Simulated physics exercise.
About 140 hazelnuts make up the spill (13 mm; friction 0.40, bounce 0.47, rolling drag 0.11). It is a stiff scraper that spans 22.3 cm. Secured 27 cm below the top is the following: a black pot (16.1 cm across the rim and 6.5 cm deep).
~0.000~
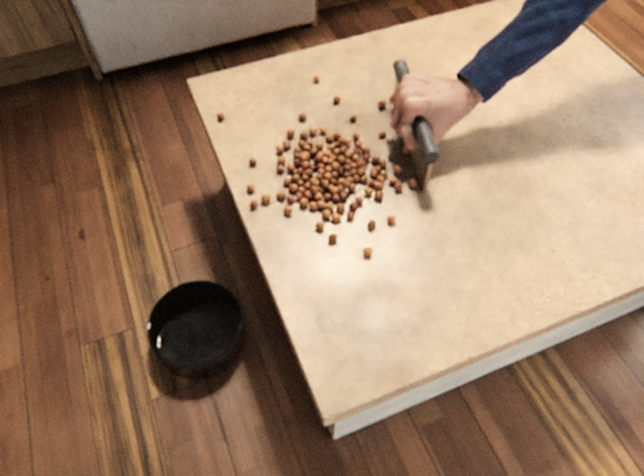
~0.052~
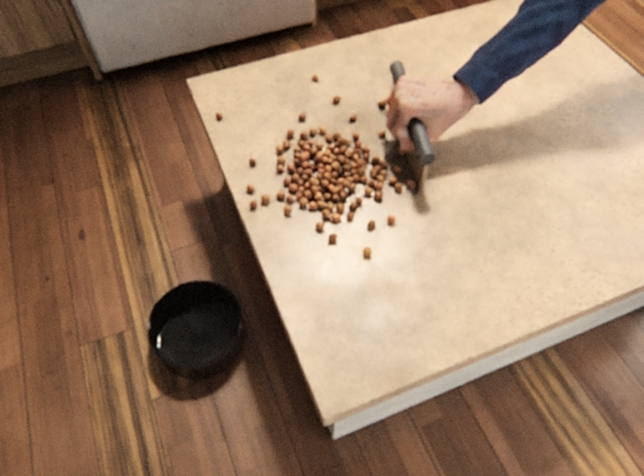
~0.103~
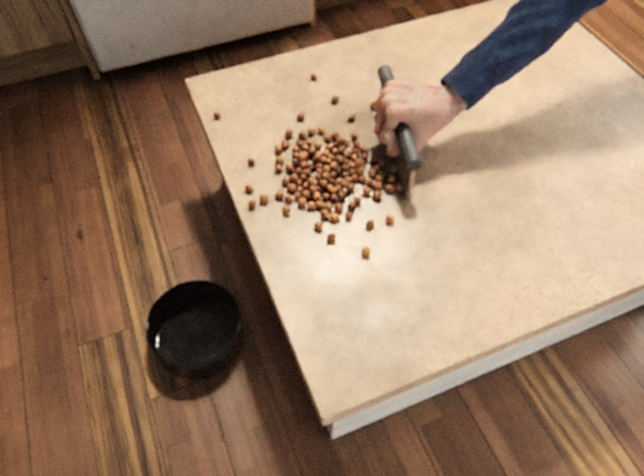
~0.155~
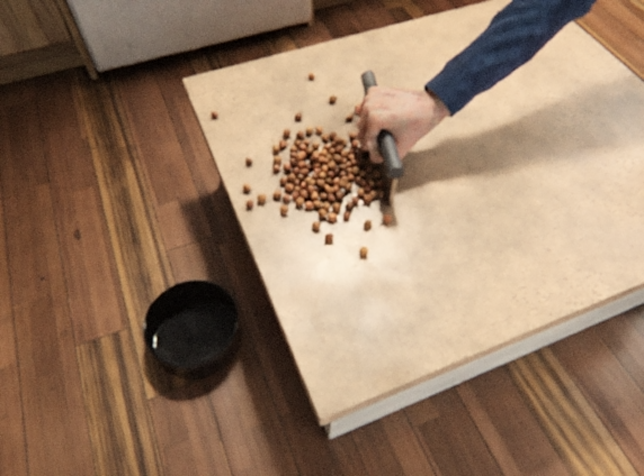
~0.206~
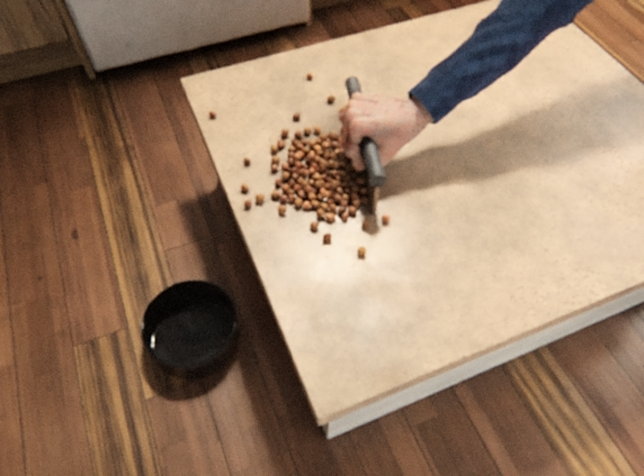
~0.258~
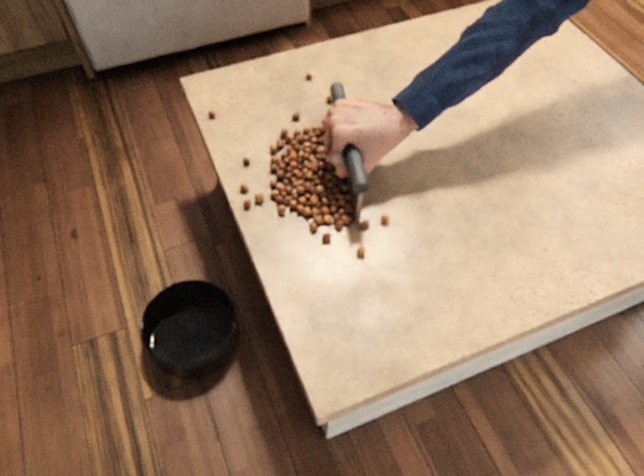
In a room with a brown wooden floor, seen from above at an angle, a low, broad platform with a pale tan top stands beside a white cabinet edge. A loose pile of small reddish-brown nuts lies on its left part, with a round black pot below to the left. A hand in a blue sleeve drags a dark-handled scraper leftward, pushing the pile's right side closer together, while the view barely shifts.
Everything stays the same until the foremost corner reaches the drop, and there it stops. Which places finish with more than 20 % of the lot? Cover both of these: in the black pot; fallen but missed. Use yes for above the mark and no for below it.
Black pot: Yes; missed: Yes.
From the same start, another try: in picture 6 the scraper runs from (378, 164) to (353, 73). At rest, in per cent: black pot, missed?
Black pot: 0, missed: 50.
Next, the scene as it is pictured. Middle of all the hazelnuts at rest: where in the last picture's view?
Around (195, 285).
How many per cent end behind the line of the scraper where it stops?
Around 15 per cent.
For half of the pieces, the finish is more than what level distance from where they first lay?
Around 26 centimetres.
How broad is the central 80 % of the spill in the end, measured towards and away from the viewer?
It covers around 28 cm.
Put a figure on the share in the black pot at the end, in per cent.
Estimate: Close to 35 per cent.
After 0.45 s, scraper 22 cm from its start, spill 25 cm wide; still on top 100 %.
After 0.65 s, scraper 28 cm from its start, spill 27 cm wide; off the edge, not caught 45 %, still on top 50 %.
Then, at 0.81 s, scraper 28 cm from its start, spill 28 cm wide; black pot 30 %, off the edge, not caught 40 %, still on top 30 %.
At rest (1.8 s), black pot 35 %, fallen but missed 45 %, still on top 20 %.
